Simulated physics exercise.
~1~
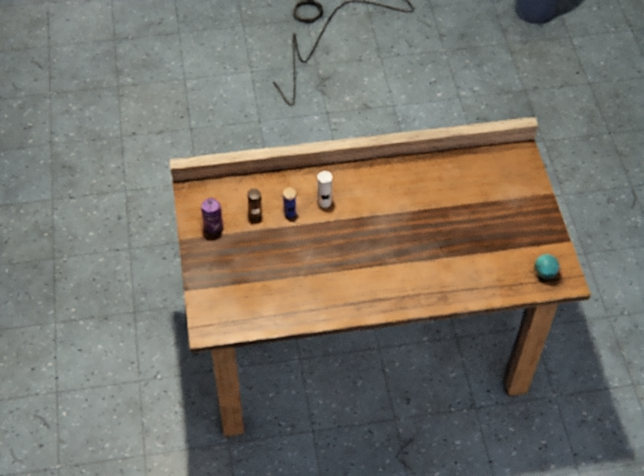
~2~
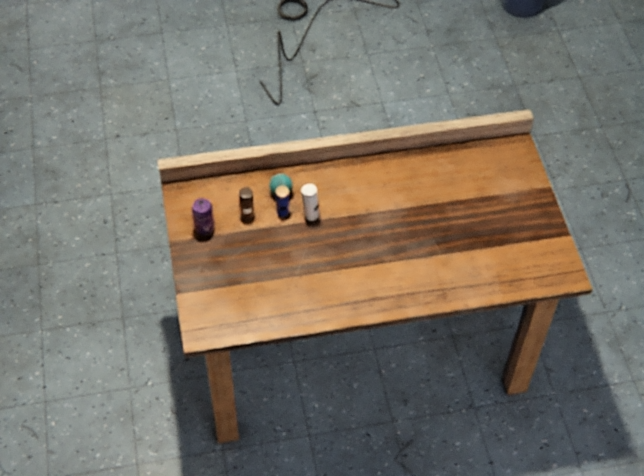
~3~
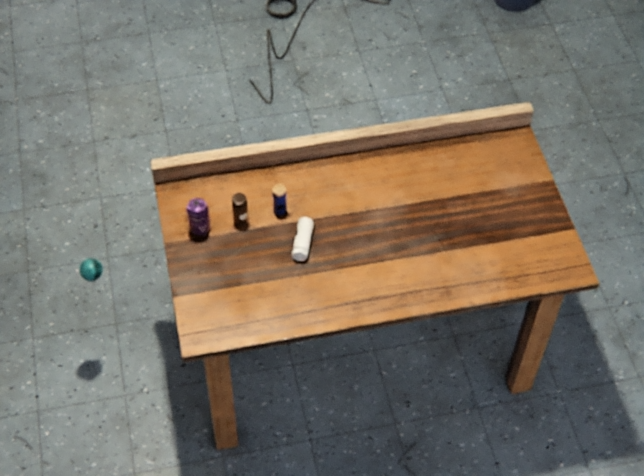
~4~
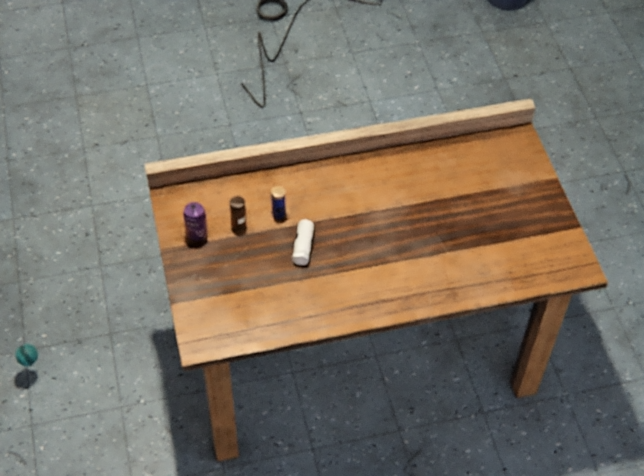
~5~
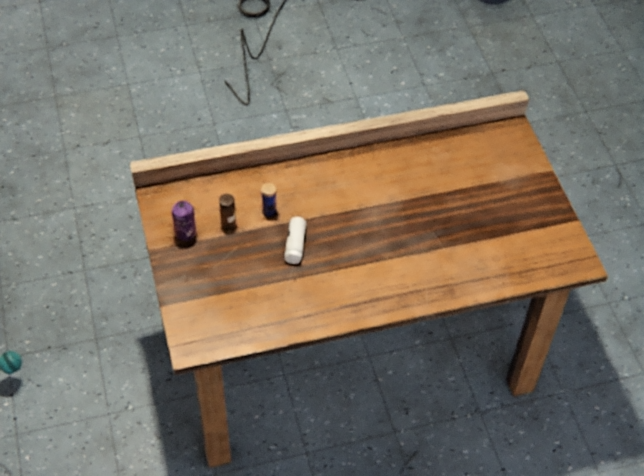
The clip shows a turquoise ball crossing a wooden table from the right to the group of four small containers near the back rail, then leaving past the left edge and dropping to the floor; the white shaker ends on its side, the others still upright.
